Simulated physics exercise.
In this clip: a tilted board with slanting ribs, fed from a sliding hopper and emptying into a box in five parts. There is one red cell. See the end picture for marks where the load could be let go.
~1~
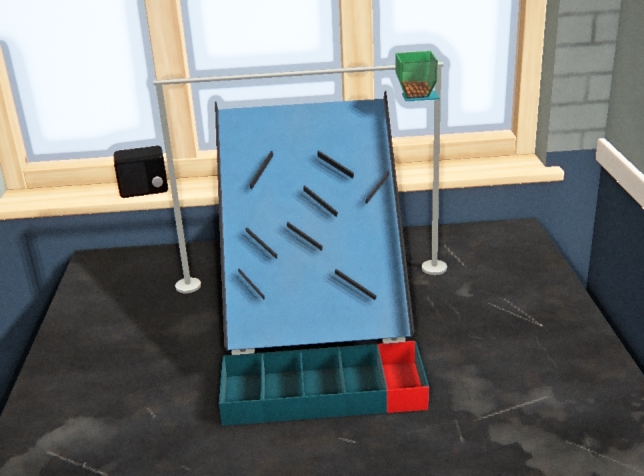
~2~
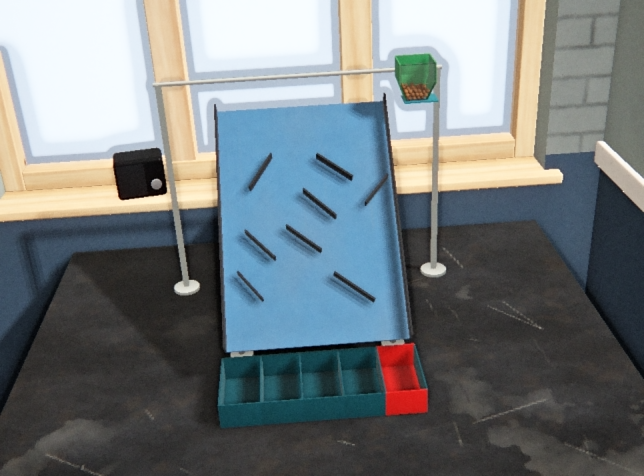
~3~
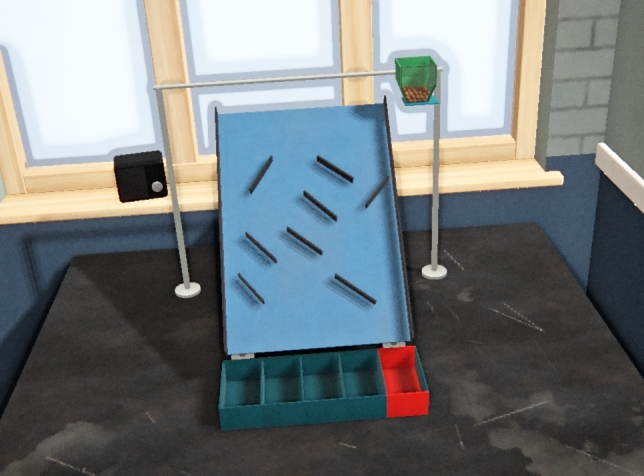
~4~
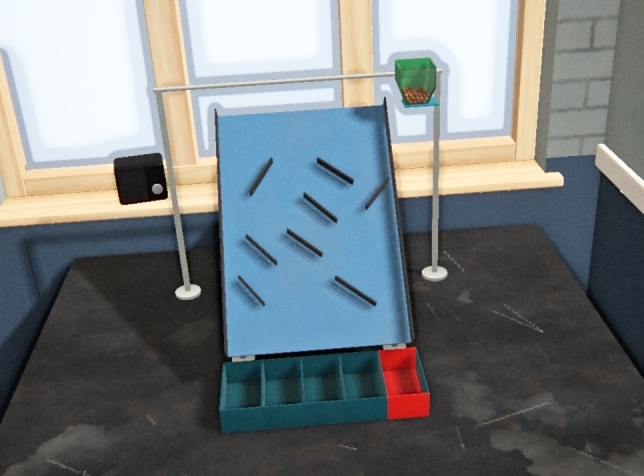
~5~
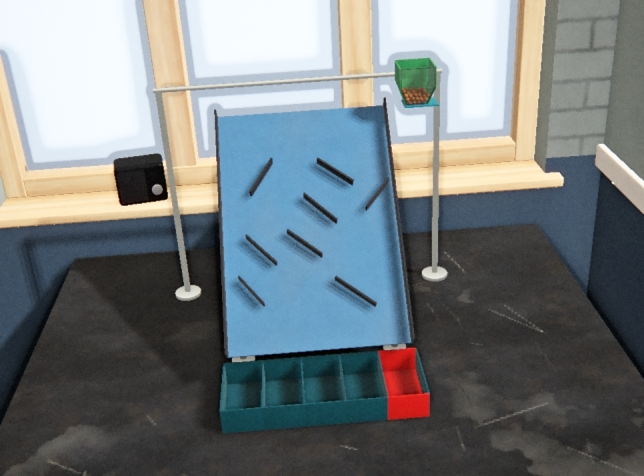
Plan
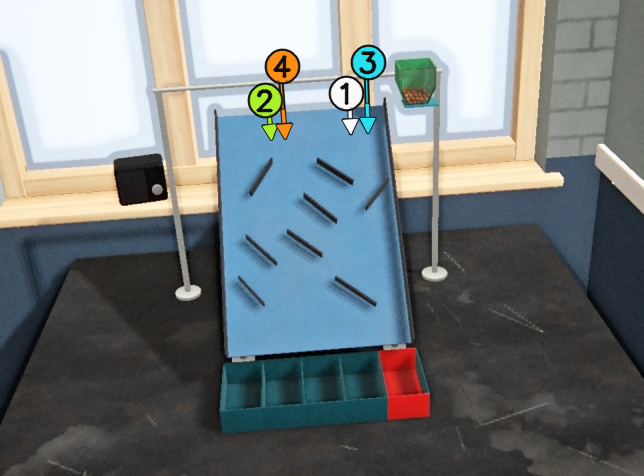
A blue tilted board with dark slanting ribs stands on a scuffed black tabletop, seen from the front and slightly above, before a pale wooden-framed window and blue wall. Below it sits a teal five-part box with a red right-hand cell, while a green hopper of small brown balls hangs at the upper right of a rail, a black box at left. Nothing moves except the view, which shifts very slightly.
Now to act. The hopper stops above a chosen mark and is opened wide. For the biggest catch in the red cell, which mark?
1 is best.
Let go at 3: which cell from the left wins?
The fifth from the left.
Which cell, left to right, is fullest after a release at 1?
The fifth.
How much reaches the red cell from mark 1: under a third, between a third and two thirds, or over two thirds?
Mark 1 gives over two thirds.
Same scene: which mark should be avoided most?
The answer is 2.
On the marked copy, mark 1 meets the board at (350, 128); mark 2 meets the board at (270, 134); mark 3 meets the board at (367, 127); mark 4 meets the board at (284, 133).
For mark 1, most in the red cell, a small part in other cells.
For mark 2, about a third in the red cell, about two thirds in other cells.
For mark 3, about two thirds in the red cell, about a quarter in other cells, a stray few held on the board.
For mark 4, about two thirds in the red cell, about a third in other cells.
